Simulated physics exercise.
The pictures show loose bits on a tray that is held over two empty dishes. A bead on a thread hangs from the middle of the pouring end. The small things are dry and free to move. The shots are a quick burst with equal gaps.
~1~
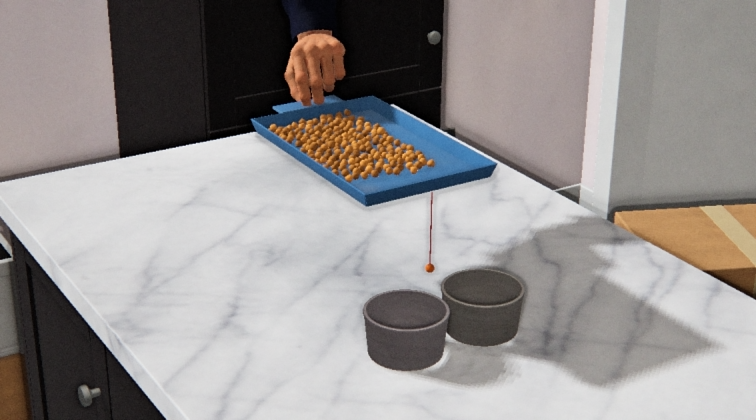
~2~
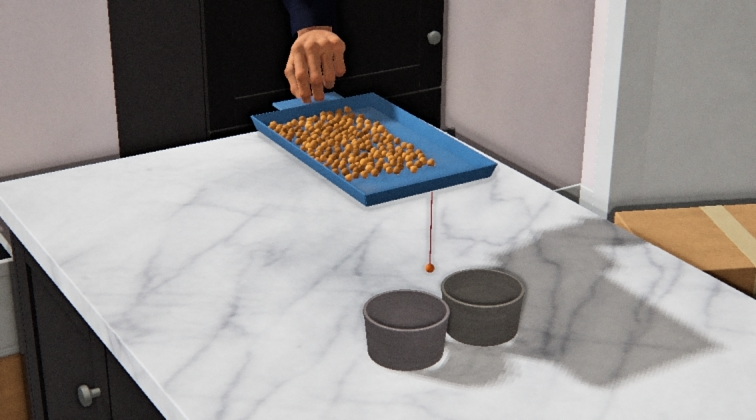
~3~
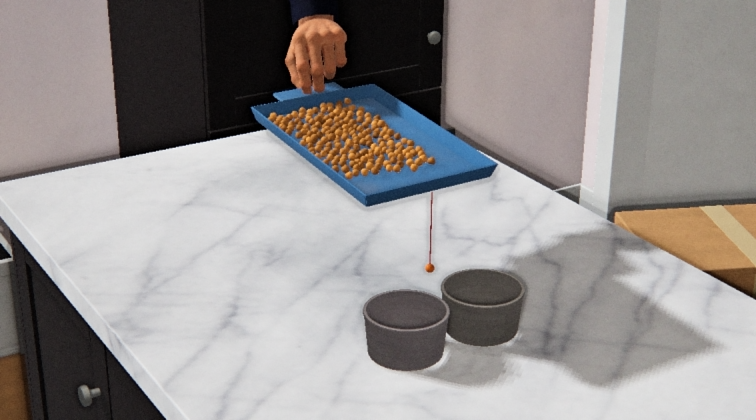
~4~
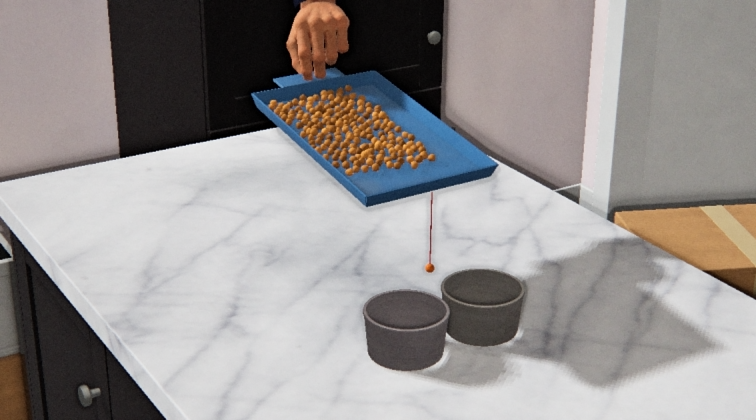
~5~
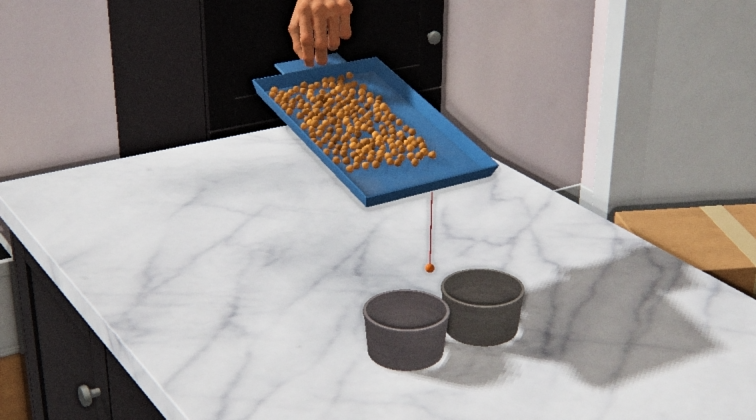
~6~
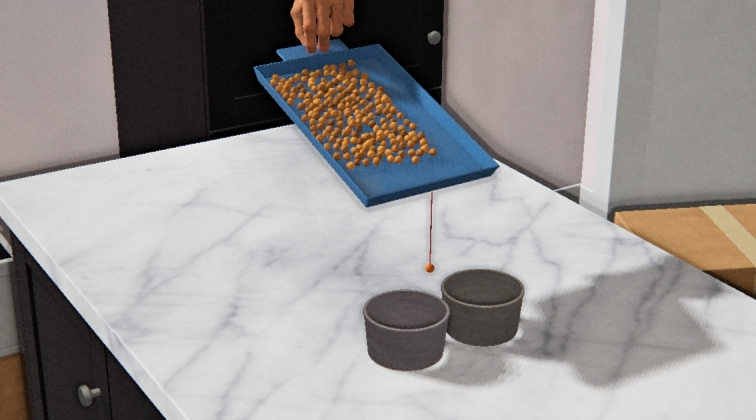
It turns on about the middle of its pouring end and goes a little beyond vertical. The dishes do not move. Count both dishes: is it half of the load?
In the dishes lies the larger part of it.
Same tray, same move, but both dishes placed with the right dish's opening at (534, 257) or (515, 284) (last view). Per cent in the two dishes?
In turn 20 and 70 in a hundred.
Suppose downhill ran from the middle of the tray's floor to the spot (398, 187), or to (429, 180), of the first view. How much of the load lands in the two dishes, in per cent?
The first gives 80 %, the second 70 %.
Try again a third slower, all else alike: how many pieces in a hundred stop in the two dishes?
Near 80 %.
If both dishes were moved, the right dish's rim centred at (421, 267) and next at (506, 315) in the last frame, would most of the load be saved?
The first try: The smaller part. The second: Under half.
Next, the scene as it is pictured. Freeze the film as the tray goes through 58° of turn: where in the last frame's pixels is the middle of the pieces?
Roughly at (414, 170).
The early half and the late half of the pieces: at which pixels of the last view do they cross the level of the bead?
Early half (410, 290), late half (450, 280).
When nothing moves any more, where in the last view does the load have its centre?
Around (429, 341).
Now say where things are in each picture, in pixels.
The first picture shows corners of the pouring end near (367, 192) and (491, 163), level; middle of the load near (345, 146), roasted chickpeas; left dish near (429, 344); right dish near (506, 320); bead on its thread near (430, 268).
The second picture shows corners of the pouring end near (367, 192) and (491, 163), level; middle of the load near (345, 144).
The third picture shows corners of the pouring end near (367, 192) and (491, 163), tipped barely, level across its low end; middle of the load near (345, 139).
The fourth picture shows corners of the pouring end near (368, 193) and (492, 163), tipped a little, level across its low end; middle of the load near (346, 131).
The fifth picture shows corners of the pouring end near (368, 194) and (493, 163), tipped a little, level across its low end; middle of the load near (346, 122).
The sixth picture shows corners of the pouring end near (369, 195) and (493, 164), tipped clearly, level across its low end; middle of the load near (348, 115); left dish near (429, 344); right dish near (506, 320).
Shortly afterwards, tray tipped steeply; all but a few on the tray; only a few in the air.
Next, tray tipped right over; the bulk on the tray; a little in the left dish; a little in the right dish; a little outside both; only a few in the air.
Some moments later, tray tipped past a quarter turn; near half in the left dish; near a third in the right dish; a little outside both.
In the end, tray tipped past a quarter turn; near half in the left dish; near a third in the right dish; a little outside both.
